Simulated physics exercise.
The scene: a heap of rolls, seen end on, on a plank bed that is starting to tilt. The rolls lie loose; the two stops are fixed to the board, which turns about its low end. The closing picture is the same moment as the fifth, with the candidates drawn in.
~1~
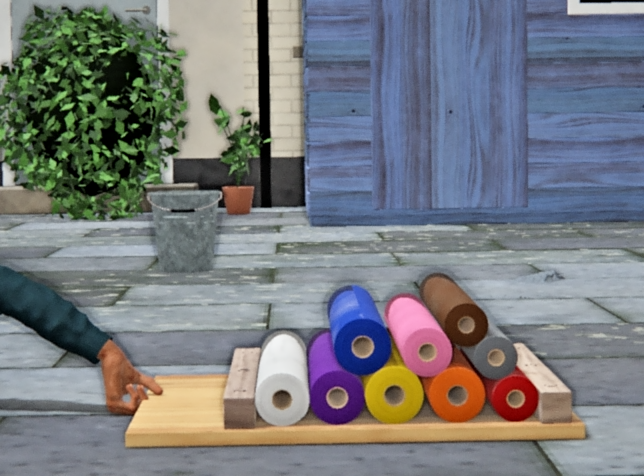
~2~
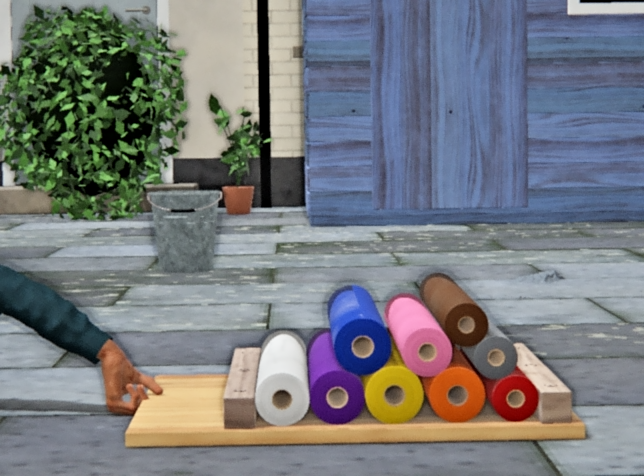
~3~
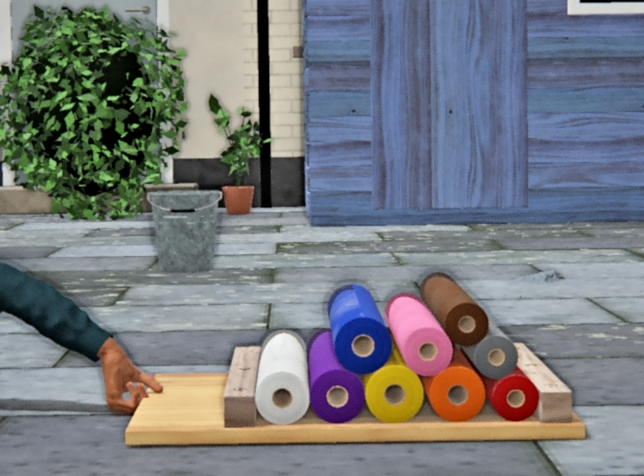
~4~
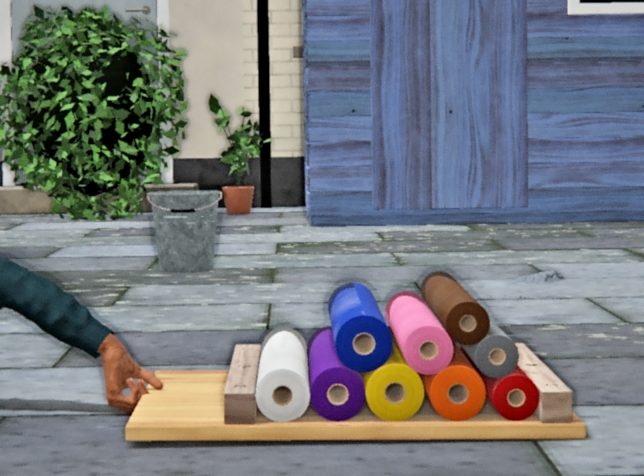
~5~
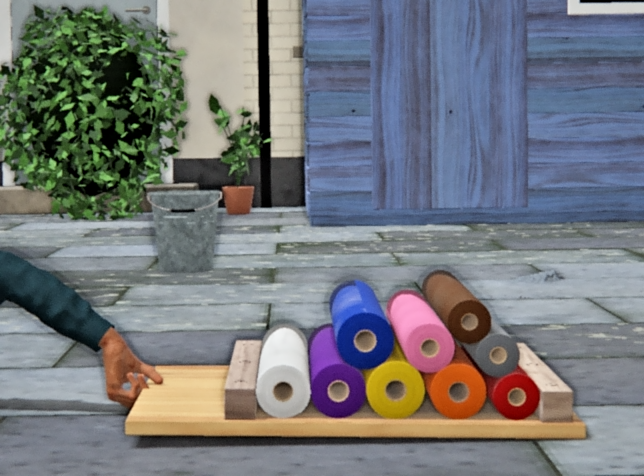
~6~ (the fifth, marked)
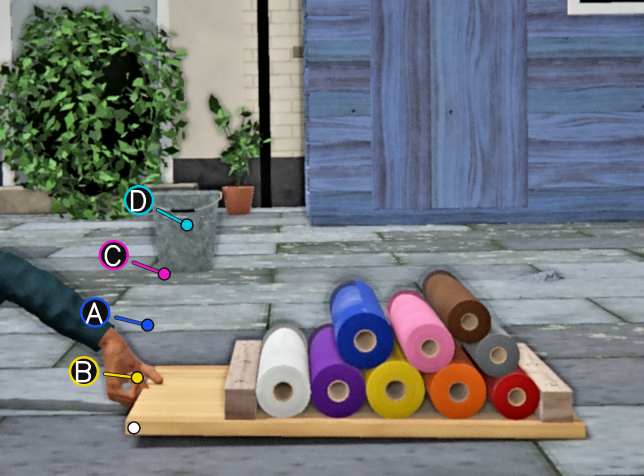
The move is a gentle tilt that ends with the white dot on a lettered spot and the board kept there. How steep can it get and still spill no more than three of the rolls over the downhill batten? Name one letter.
The answer is mark D.
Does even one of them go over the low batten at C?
Yes, at C.
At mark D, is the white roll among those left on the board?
The white roll: Yes.
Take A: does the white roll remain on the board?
The white roll: Yes.
On the marked copy, A at (148, 325); B at (137, 378); C at (164, 274); D at (187, 225); the white dot at (134, 428).
Taking D. A third of the way, board at 17°.
Two thirds of the way, board at 28°.
When it is over, board at 28°, two over the low batten (grey, brown).
As for the rest, A two over the low batten (grey, brown); B none over the low batten; C two over the low batten (grey, brown).
